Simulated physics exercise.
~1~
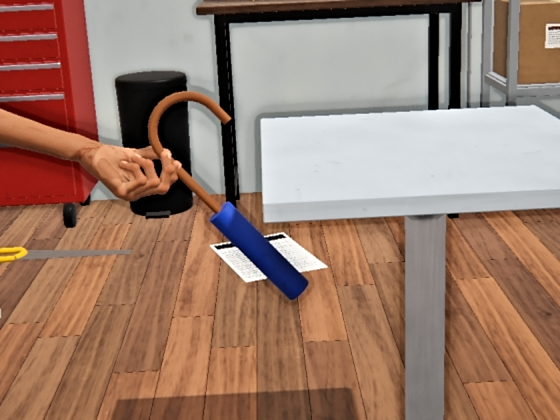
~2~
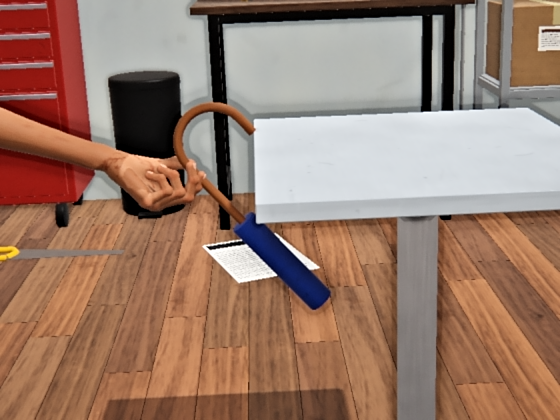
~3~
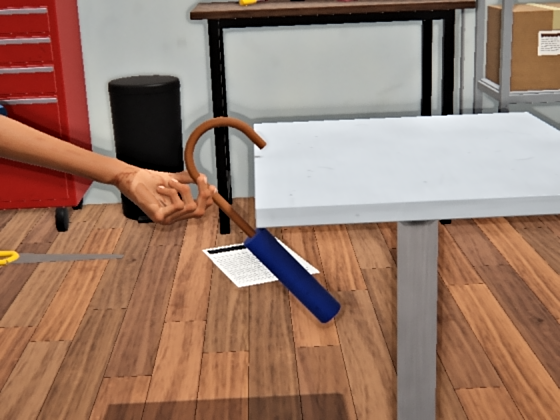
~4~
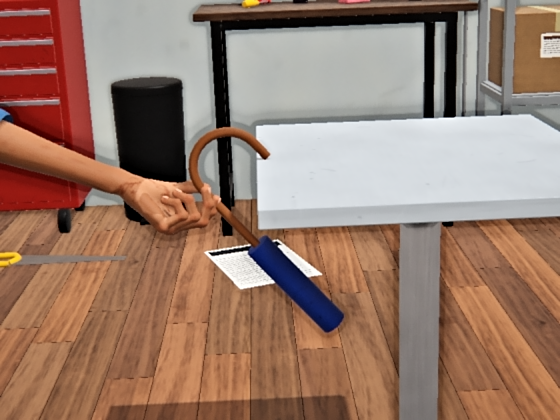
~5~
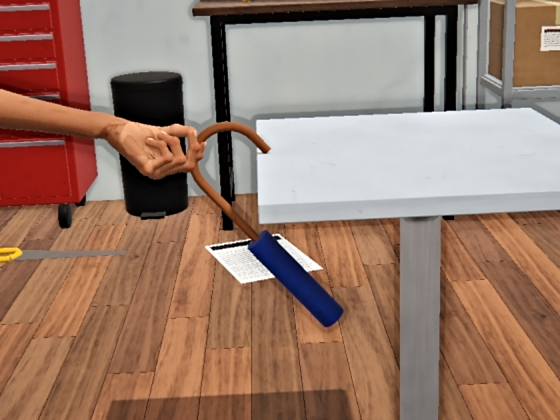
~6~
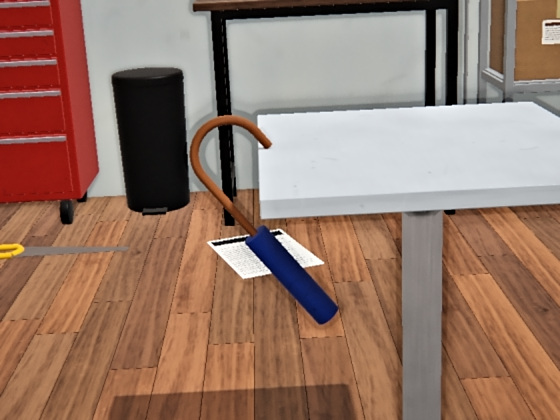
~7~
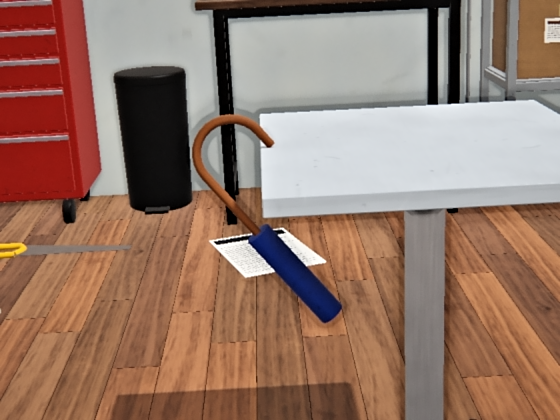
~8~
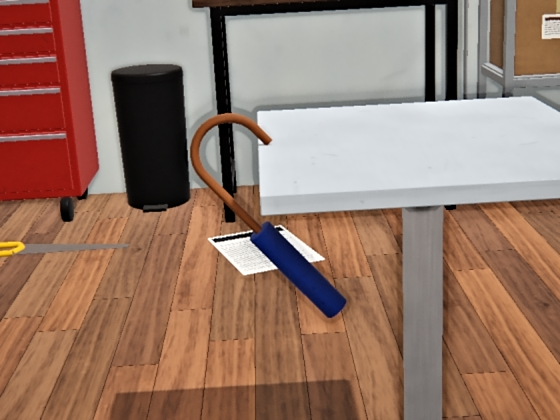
In a workshop, a hand moving a blue umbrella right to a small table's edge, letting go and withdrawing, the umbrella staying hooked.
